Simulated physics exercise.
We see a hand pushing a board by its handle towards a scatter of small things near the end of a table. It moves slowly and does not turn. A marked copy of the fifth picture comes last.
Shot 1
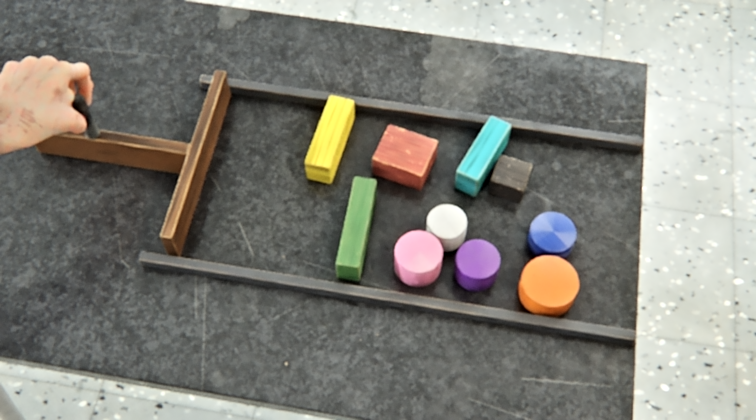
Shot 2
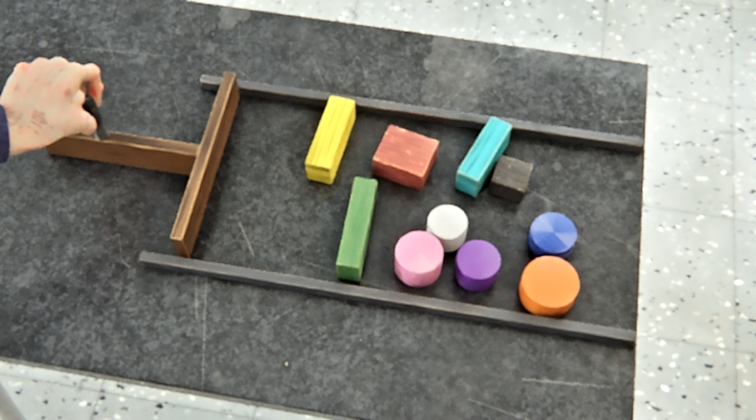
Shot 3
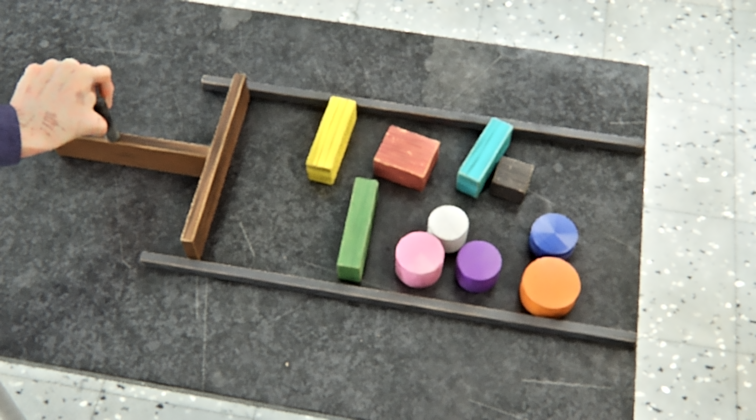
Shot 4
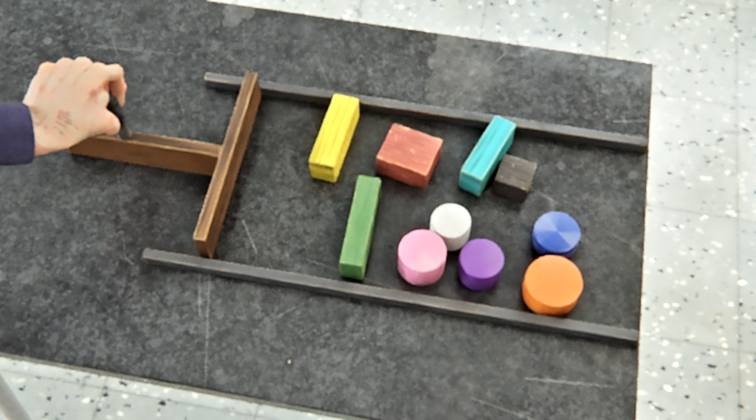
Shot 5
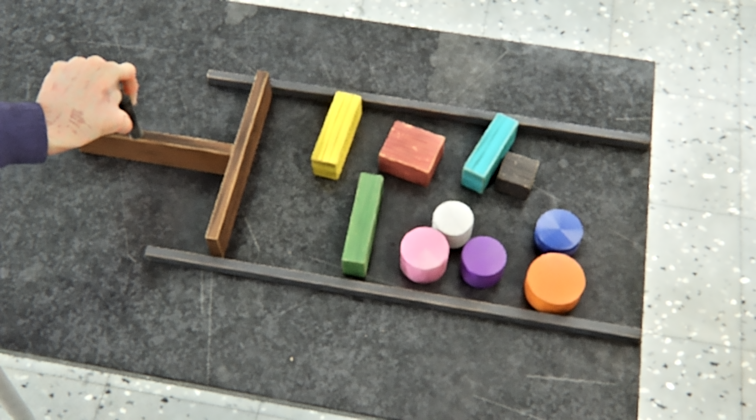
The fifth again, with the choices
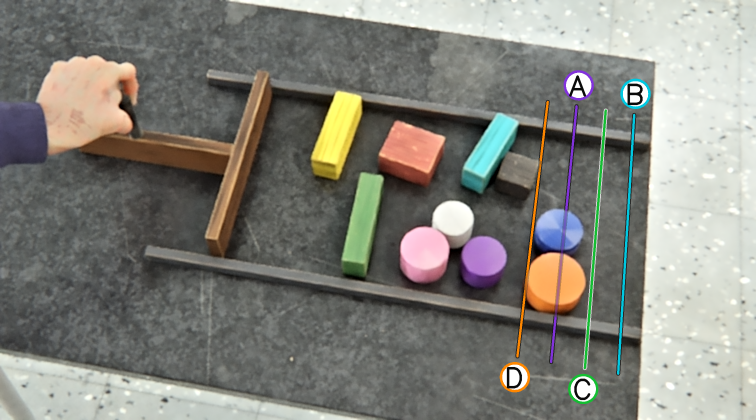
A hand slowly slid a wooden board by its handle to the right between two dark rails, drawing closer to a scatter of colorful blocks and round pieces, which stayed where they were.
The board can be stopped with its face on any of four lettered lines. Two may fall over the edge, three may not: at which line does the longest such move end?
No farther than D.
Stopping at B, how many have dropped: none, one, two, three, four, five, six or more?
In all, six or more.
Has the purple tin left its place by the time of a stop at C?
Yes.
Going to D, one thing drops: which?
The black block goes over.
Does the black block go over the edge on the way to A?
Yes.
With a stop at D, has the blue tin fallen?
No.
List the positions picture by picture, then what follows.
The first picture shows yellow stick (330, 139); blue tin (552, 237); white tin (446, 228).
The second picture shows board (204, 151); red block (406, 158).
The third picture shows board (214, 153); purple tin (478, 267).
The fourth picture shows board (227, 151); pink tin (422, 258).
The fifth picture shows board (238, 150); black block (517, 176); yellow stick (337, 135); blue tin (558, 235).
On the marked copy, A at (565, 224); B at (627, 234); C at (596, 229); D at (534, 219).
With D. Early on, board (343, 167); yellow stick (373, 141); orange tin (554, 284).
Further on, board (449, 183); orange tin (580, 290); black block (580, 184).
At the end, board (534, 197); black block over the edge; orange tin (638, 302); one fallen.
As for the rest, A drops four; B drops eight; C drops six.
